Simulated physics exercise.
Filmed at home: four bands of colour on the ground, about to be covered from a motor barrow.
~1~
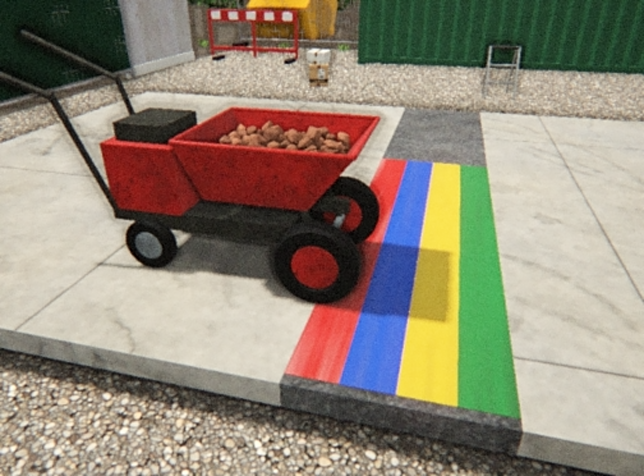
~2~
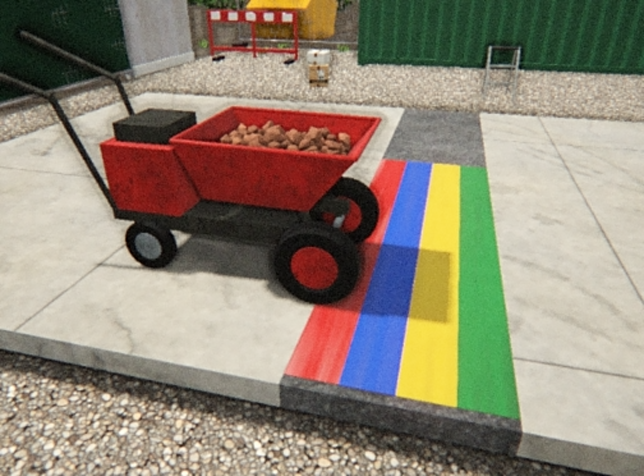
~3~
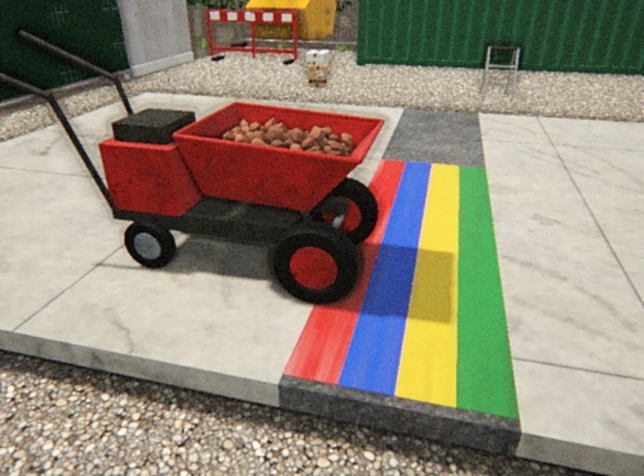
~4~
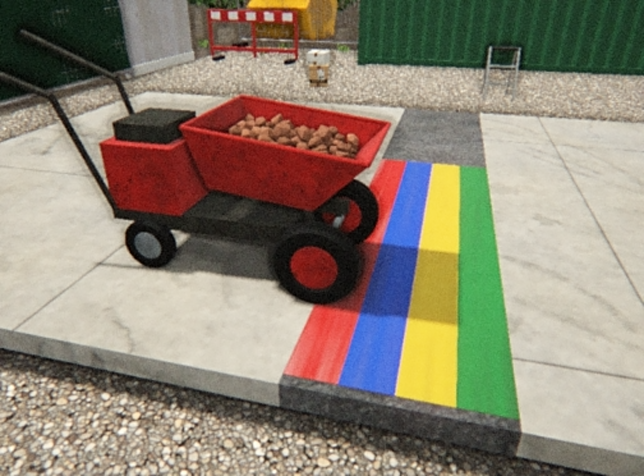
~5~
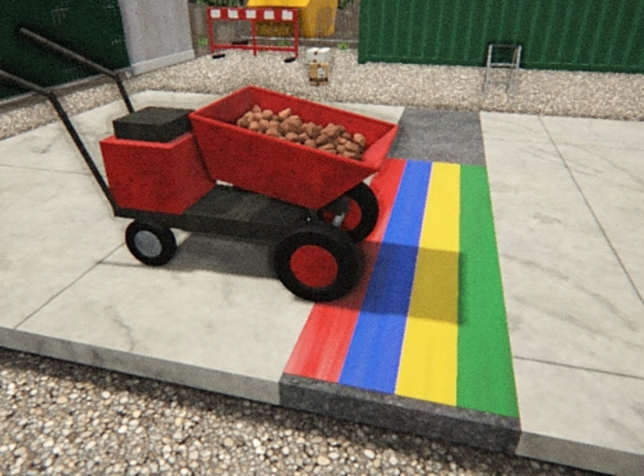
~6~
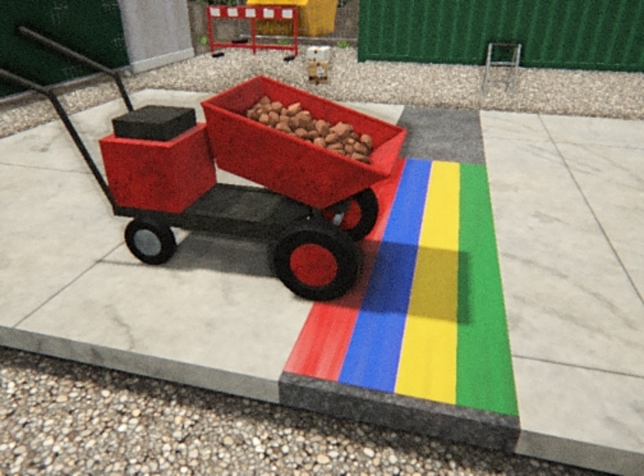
Red skip of a wheeled barrow loaded with rubble slowly tilting forward to the right beside red, blue, yellow and green strips.
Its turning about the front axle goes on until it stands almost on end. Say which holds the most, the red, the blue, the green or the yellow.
I would say the green one.
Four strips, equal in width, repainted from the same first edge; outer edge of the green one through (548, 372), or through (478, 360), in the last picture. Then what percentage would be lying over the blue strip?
I'd estimate some 0 per cent, and then some 0 per cent.
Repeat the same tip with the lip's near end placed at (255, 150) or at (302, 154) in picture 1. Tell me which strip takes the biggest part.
Spot 1 - that blue strip; spot 2 - the strip in yellow.
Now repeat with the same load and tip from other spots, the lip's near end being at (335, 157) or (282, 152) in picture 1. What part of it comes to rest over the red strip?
Some 0 % then some 0 %.
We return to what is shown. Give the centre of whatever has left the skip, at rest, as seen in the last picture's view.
About pixel (480, 282).
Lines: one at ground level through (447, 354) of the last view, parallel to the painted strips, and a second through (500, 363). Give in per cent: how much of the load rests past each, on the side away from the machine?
In order: 80 per cent, then 30 per cent.
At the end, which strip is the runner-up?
In second place: Yellow.
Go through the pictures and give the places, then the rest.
In the first picture, lip of the skip (354, 158), level; top of the load (281, 141), lumps of rubble; red strip (329, 331); blue strip (379, 339); yellow strip (431, 348); green strip (485, 357).
In the second picture, lip of the skip (355, 160), level; top of the load (272, 137).
In the third picture, lip of the skip (360, 162), tipped barely; top of the load (263, 147).
In the fourth picture, lip of the skip (368, 166), tipped a little; top of the load (269, 143).
In the fifth picture, lip of the skip (378, 170), tipped a little; top of the load (262, 135).
In the sixth picture, lip of the skip (388, 176), tipped clearly; top of the load (271, 128); red strip (328, 329); blue strip (377, 337); yellow strip (429, 346); green strip (484, 355).
Just after the last frame, skip tipped steeply; every one in the skip.
A moment on, skip tipped right over; the larger part in the skip; about a tenth over the yellow strip; roughly a quarter over the green strip; just a few off the paint.
Further on, skip tipped right over; about a tenth in the skip; roughly a quarter over the yellow strip; roughly half over the green strip; roughly a quarter off the paint.
When it is over, skip tipped right over; about a tenth in the skip; not one over the red strip; not one over the blue strip; roughly a quarter over the yellow strip; roughly a third over the green strip; roughly a quarter off the paint.
